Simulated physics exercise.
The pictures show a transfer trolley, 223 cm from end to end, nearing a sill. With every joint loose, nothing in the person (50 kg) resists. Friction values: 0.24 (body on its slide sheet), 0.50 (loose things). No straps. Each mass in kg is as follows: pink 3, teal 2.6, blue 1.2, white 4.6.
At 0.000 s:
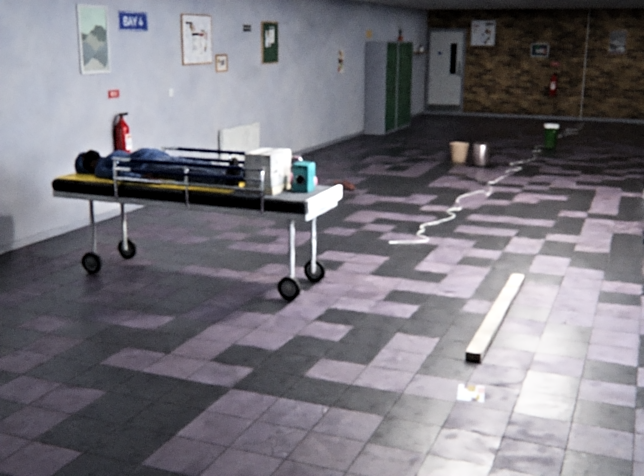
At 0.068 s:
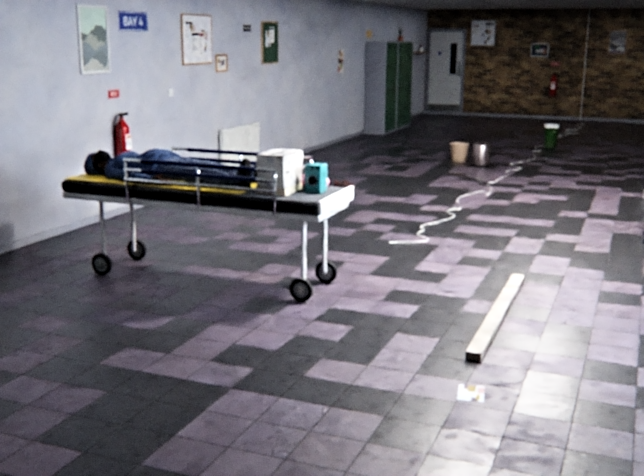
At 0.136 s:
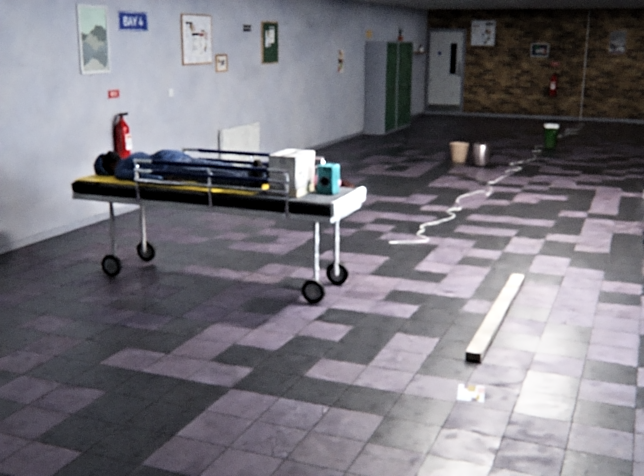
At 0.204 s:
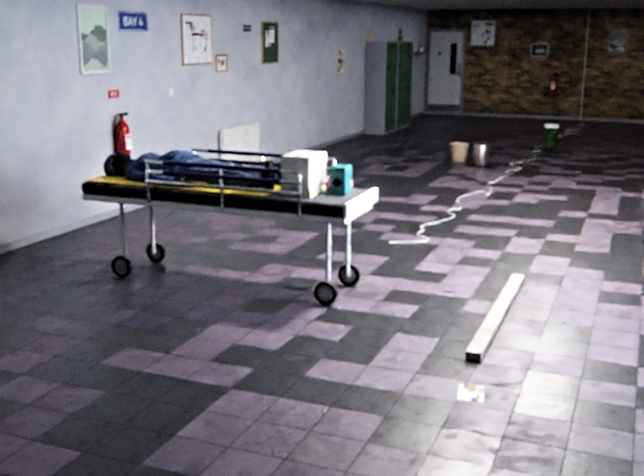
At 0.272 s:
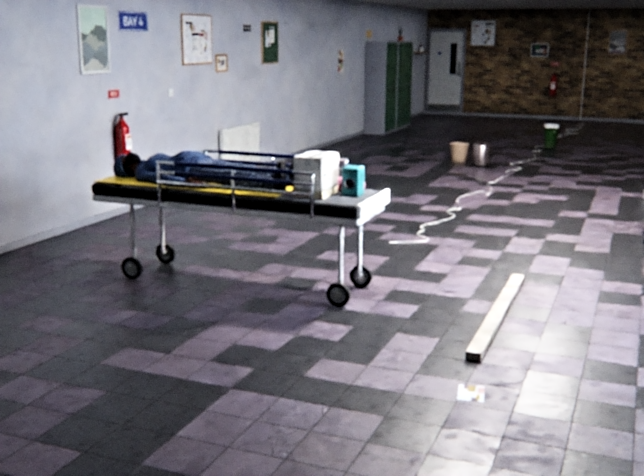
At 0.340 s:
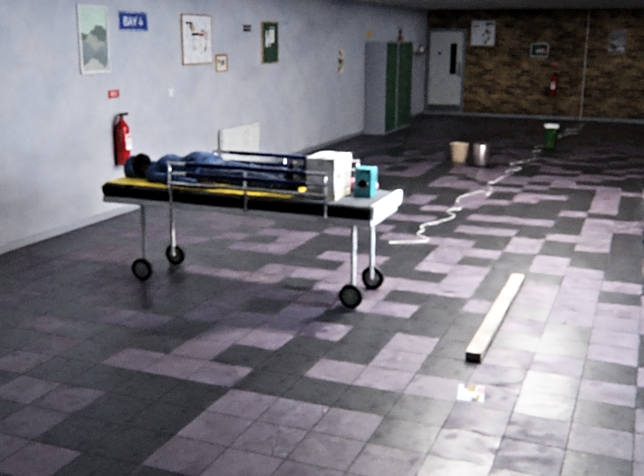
A wheeled trolley carrying a dark blue, body-like bundle, a white bag and a teal device rolled slowly to the right across the checkered floor, while the plank and buckets nearby stayed still.
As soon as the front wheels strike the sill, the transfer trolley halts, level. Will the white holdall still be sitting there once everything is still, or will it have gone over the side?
Still sitting there.
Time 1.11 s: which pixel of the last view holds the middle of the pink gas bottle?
Somewhere around pixel (487, 195) of the last picture.
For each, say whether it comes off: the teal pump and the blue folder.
Teal pump: Lost. Blue folder: Retained.
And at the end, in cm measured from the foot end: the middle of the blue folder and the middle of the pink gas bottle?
Blue folder 20 short, pink gas bottle 0 short.
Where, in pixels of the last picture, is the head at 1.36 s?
Roughly (279, 179) in the last view.
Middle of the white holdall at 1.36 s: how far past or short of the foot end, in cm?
Some 15 cm short of it.
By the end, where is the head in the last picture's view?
The head finishes close to (281, 179).
Contact comes at 0.96 s.
After 1.11 s the white holdall is 26 cm short of the foot end, tilted 0°, near (473, 182) in the last picture's view; the blue folder 30 cm short of the foot end, tilted 0°.
After 1.36 s the white holdall is 14 cm short of the foot end, tilted 0°, near (491, 183) in the last picture's view.
After 1.66 s the white holdall is 12 cm short of the foot end, tilted 0°, near (494, 183) in the last picture's view.
At rest, 1.9 s, pink gas bottle stays on; teal pump drops off; blue folder stays on; white holdall stays on; left ankle stops short of the foot end.
